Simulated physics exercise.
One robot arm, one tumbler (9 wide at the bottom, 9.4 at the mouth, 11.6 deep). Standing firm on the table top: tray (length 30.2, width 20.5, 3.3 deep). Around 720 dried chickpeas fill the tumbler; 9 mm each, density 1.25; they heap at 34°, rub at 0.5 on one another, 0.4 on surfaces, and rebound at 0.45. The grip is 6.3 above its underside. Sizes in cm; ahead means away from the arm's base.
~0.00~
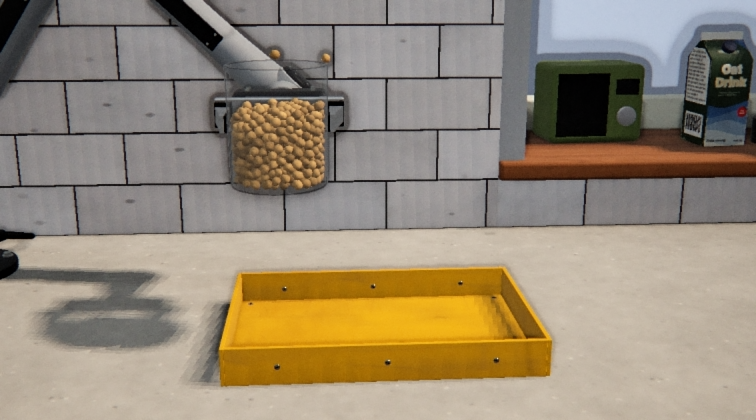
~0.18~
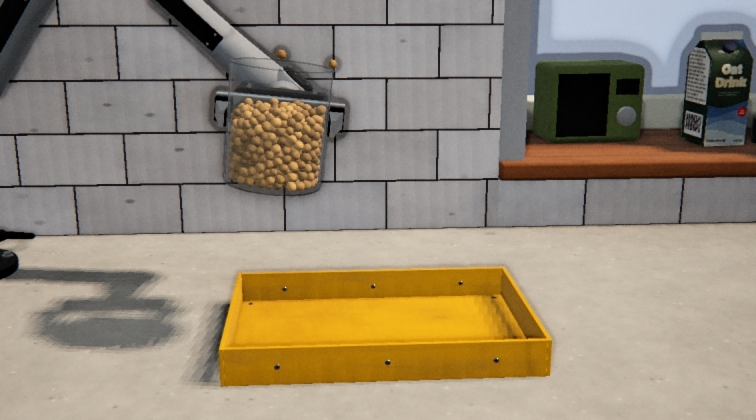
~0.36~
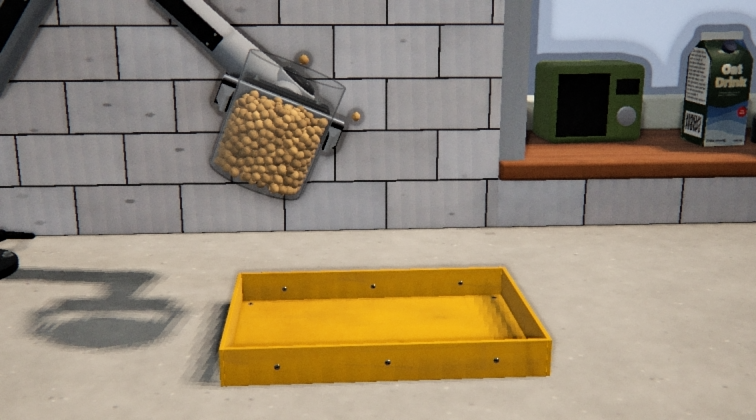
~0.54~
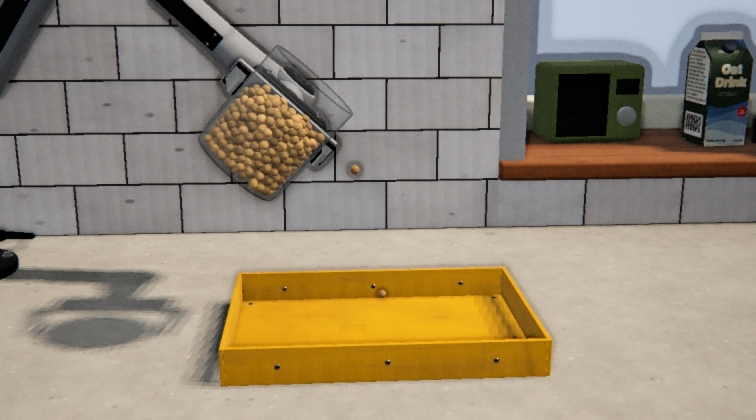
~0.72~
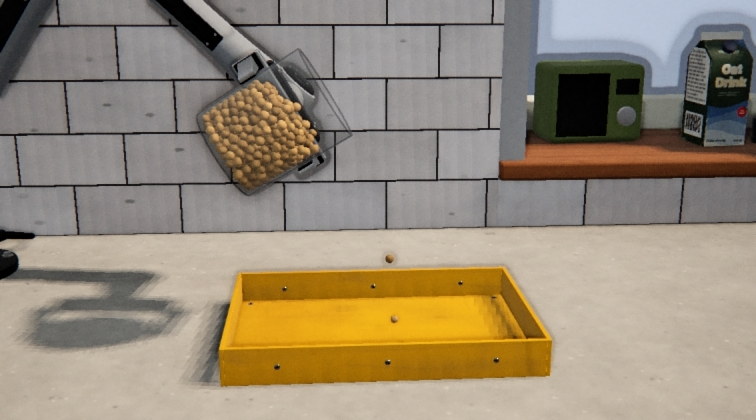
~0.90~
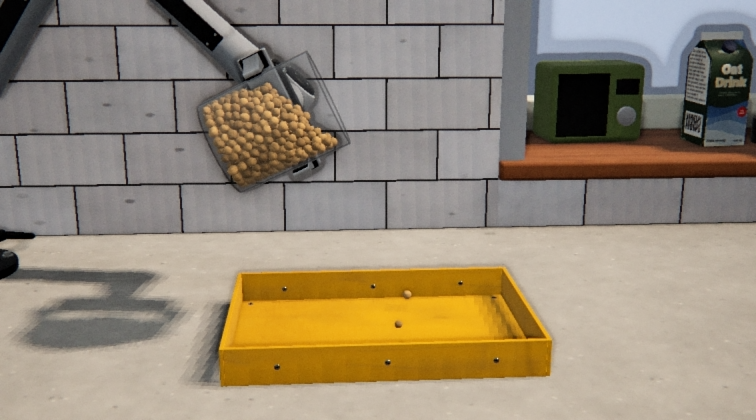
The footage shows a robot arm holding a clear tumbler heaped with dried chickpeas above a yellow tray, then tilting it steeply forward to the right as two stray chickpeas drop into the tray and the rest shift toward the rim.
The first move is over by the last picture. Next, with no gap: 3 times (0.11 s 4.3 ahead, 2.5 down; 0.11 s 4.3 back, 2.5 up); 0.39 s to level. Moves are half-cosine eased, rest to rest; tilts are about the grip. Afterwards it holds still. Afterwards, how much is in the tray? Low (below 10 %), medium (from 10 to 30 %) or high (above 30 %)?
A medium share, from 10 to 30 %, ends in the tray.
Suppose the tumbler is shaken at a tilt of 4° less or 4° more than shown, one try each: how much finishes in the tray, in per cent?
About 15 and 20 per cent.
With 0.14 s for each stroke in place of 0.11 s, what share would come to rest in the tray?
Then about 10 per cent.
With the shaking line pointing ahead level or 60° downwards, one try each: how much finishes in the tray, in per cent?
About 40 and 5 per cent.
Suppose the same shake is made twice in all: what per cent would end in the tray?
Then about 15 per cent.
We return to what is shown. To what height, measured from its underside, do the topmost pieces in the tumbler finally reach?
Some 8.5 cm.
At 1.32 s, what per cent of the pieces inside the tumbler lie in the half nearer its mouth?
Roughly 45 per cent.
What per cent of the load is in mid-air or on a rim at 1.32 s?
About 3 per cent.
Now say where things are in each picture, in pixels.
In the first picture, tumbler middle at (278, 127), level; upper third of the load around (280, 119), from x 235 to 325, top at y 55; 716 in the tumbler.
In the second picture, tumbler middle at (277, 127), tilted 6° forward; upper third of the load around (276, 119), from x 230 to 330, top at y 55.
In the third picture, tumbler middle at (276, 127), tilted 22° forward; upper third of the load around (270, 119), from x 220 to 355, top at y 60; 715 in the tumbler, 1 in flight or on a rim.
In the fourth picture, tumbler middle at (274, 126), tilted 43° forward; upper third of the load around (261, 116), from x 210 to 380, top at y 90; 714 in the tumbler, 1 in the tray, 1 in flight or on a rim.
In the fifth picture, tumbler middle at (273, 125), tilted 59° forward; upper third of the load around (257, 112), from x 205 to 395, top at y 85; 714 in the tumbler, 2 in the tray.
In the sixth picture, tumbler middle at (273, 124), tilted 65° forward; upper third of the load around (255, 113), from x 205 to 405, top at y 90; 714 in the tumbler, 2 in the tray.
After 1.32 s, tilted 65° forward, highest piece 25 above the table; 650 in the tumbler, 42 in the tray, 24 in flight or on a rim.
After 1.74 s, tilted 36° forward, highest piece 25 above the table; 586 in the tumbler, 109 in the tray, 8 on the table or floor, 13 in flight or on a rim.
After 2.15 s, level, highest piece 26 above the table; 585 in the tumbler, 123 in the tray, 8 on the table or floor.
After 3.20 s, level, highest piece 25 above the table; 585 in the tumbler, 123 in the tray, 8 on the table or floor.
At rest, 585 in the tumbler, 123 in the tray, 8 on the table or floor. That is 17 % in the tray.
